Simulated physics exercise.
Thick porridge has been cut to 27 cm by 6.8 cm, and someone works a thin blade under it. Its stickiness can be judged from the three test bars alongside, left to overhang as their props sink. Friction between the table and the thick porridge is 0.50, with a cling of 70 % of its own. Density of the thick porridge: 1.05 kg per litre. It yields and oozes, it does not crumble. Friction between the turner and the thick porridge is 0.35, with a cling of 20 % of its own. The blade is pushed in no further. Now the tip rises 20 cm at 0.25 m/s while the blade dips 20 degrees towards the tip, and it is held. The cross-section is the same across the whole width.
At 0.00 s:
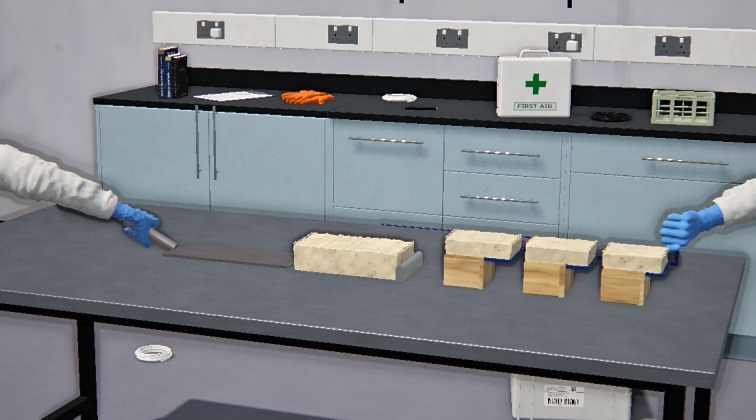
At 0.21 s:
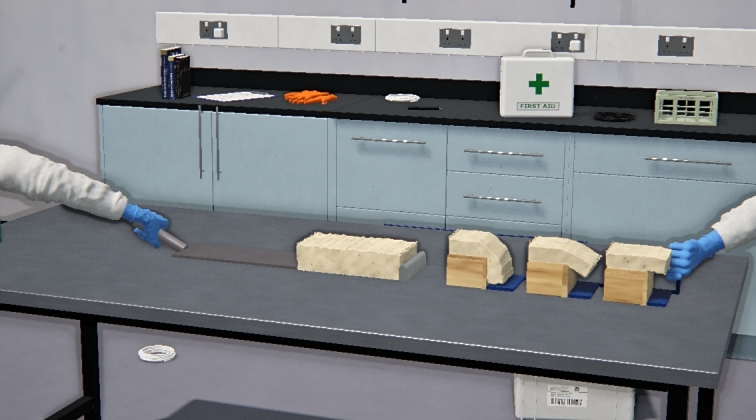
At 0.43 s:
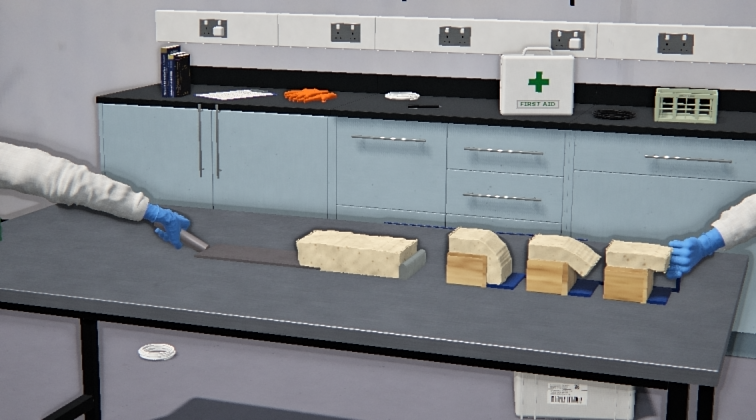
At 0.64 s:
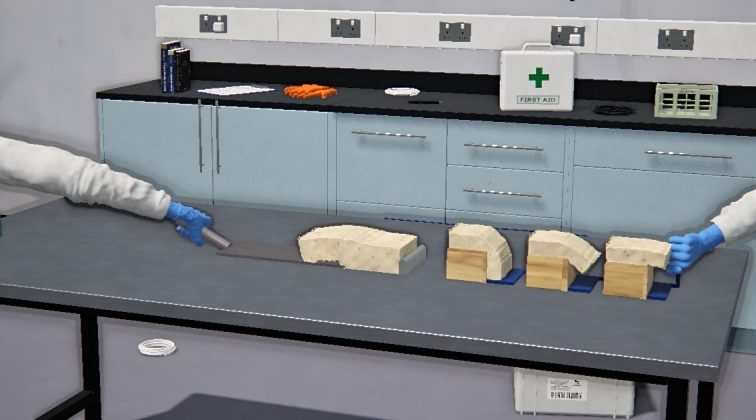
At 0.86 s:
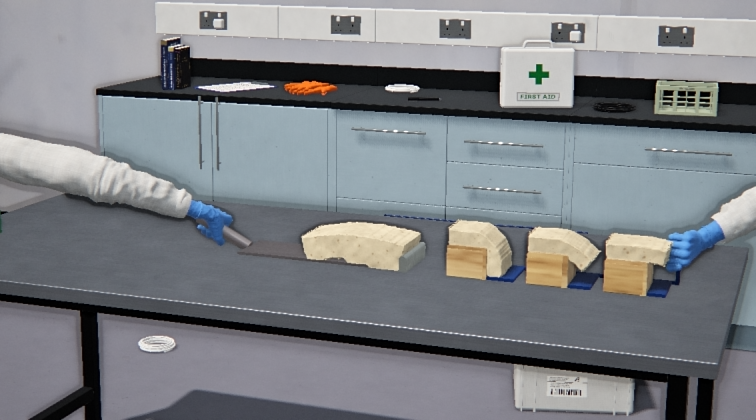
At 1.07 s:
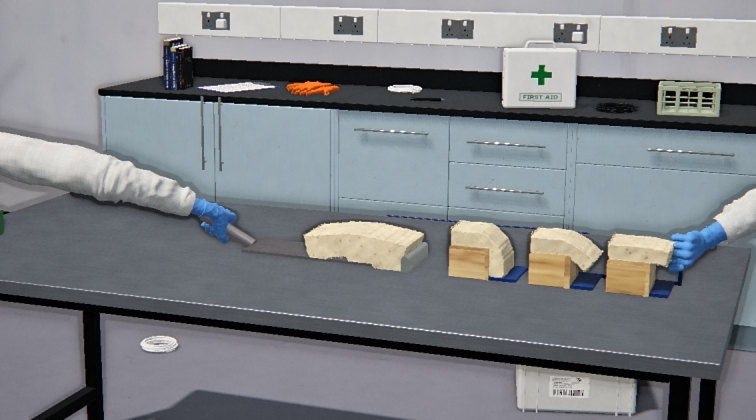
On a lab bench, a gloved hand slides a thin blade under a pale slab, which bulges upward.
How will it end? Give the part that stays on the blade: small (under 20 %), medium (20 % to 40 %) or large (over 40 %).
I'd say the part on the blade ends up in the top band, above 40 per cent.
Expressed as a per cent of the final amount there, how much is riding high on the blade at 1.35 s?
Roughly 30 percent.
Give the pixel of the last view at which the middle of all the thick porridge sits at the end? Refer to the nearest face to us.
Around (355, 193).
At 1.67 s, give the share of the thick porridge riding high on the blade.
Close to 65 percent.
After 1.35 s, the tip is 7.3 cm up.
After 1.67 s, the tip is 15 cm up.
After 2.00 s, the tip is 20 cm up and 65 % is riding high on the blade.
After 2.33 s, the tip is 20 cm up and 65 % is riding high on the blade.
After 2.43 s, the tip is 20 cm up and 65 % is riding high on the blade.
